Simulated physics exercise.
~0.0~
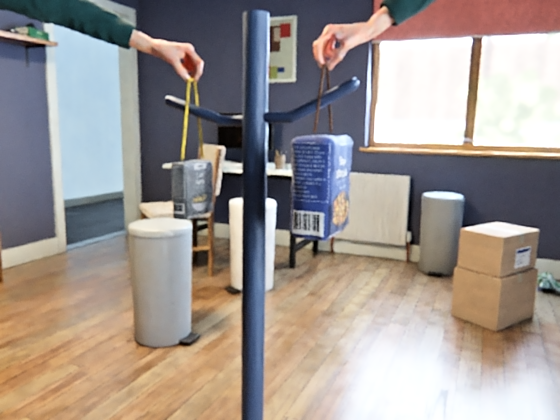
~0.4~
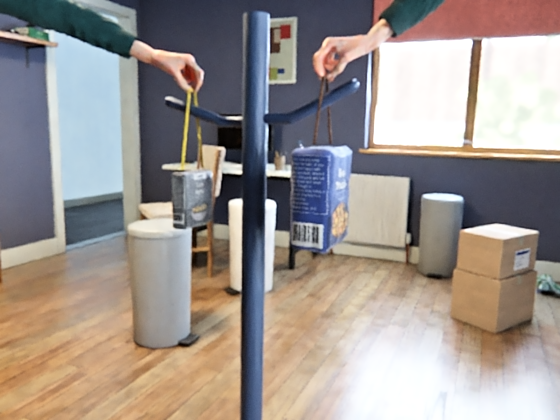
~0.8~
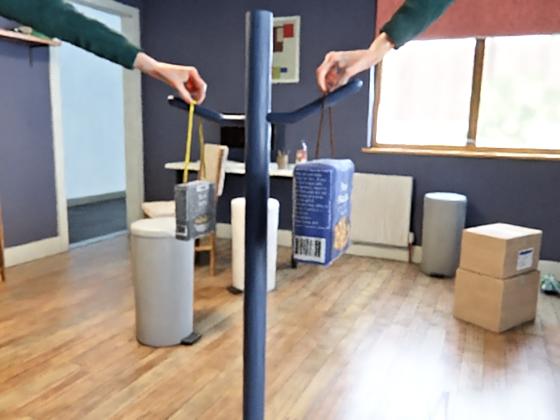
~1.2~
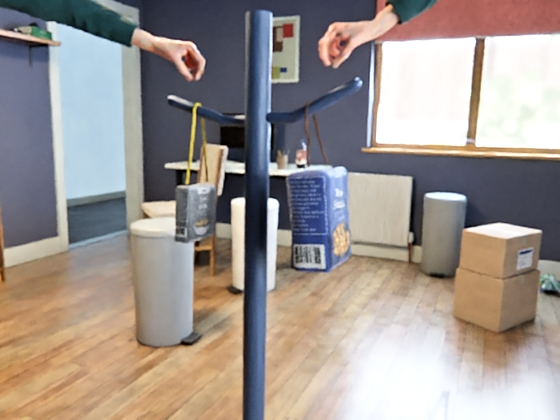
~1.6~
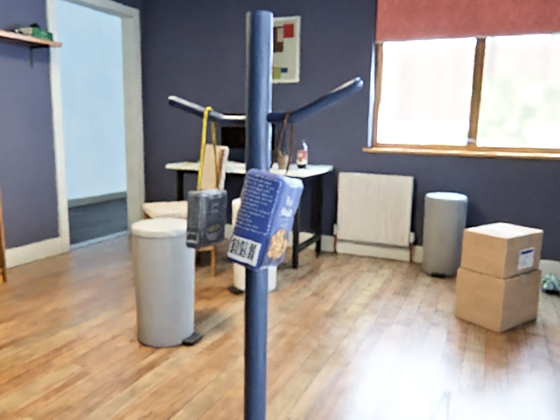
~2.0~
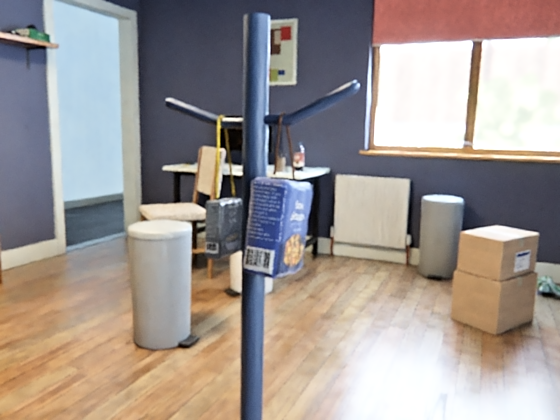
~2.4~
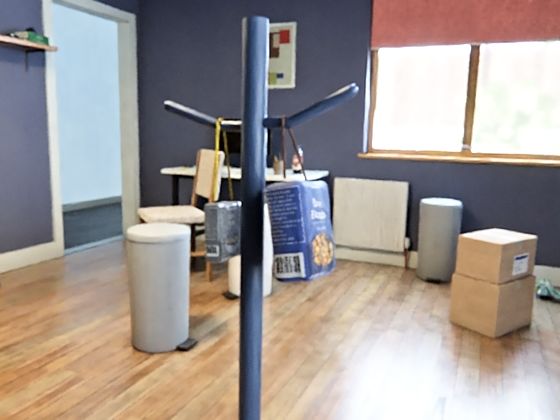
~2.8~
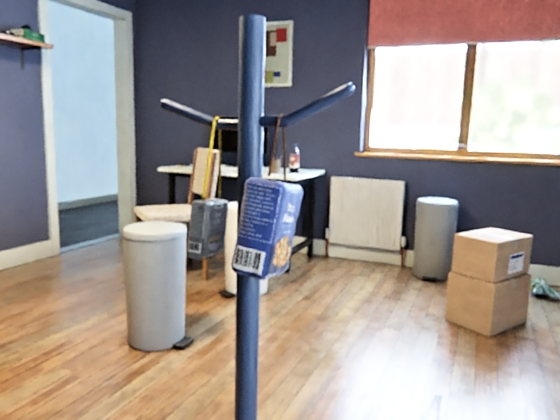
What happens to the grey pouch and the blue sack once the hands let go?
Both stay hanging on their pegs. The blue sack swings from side to side and the grey pouch sways a little, but neither falls.
Indoors, two hands hang a grey pouch and blue sack on pegs, where both stay swaying.
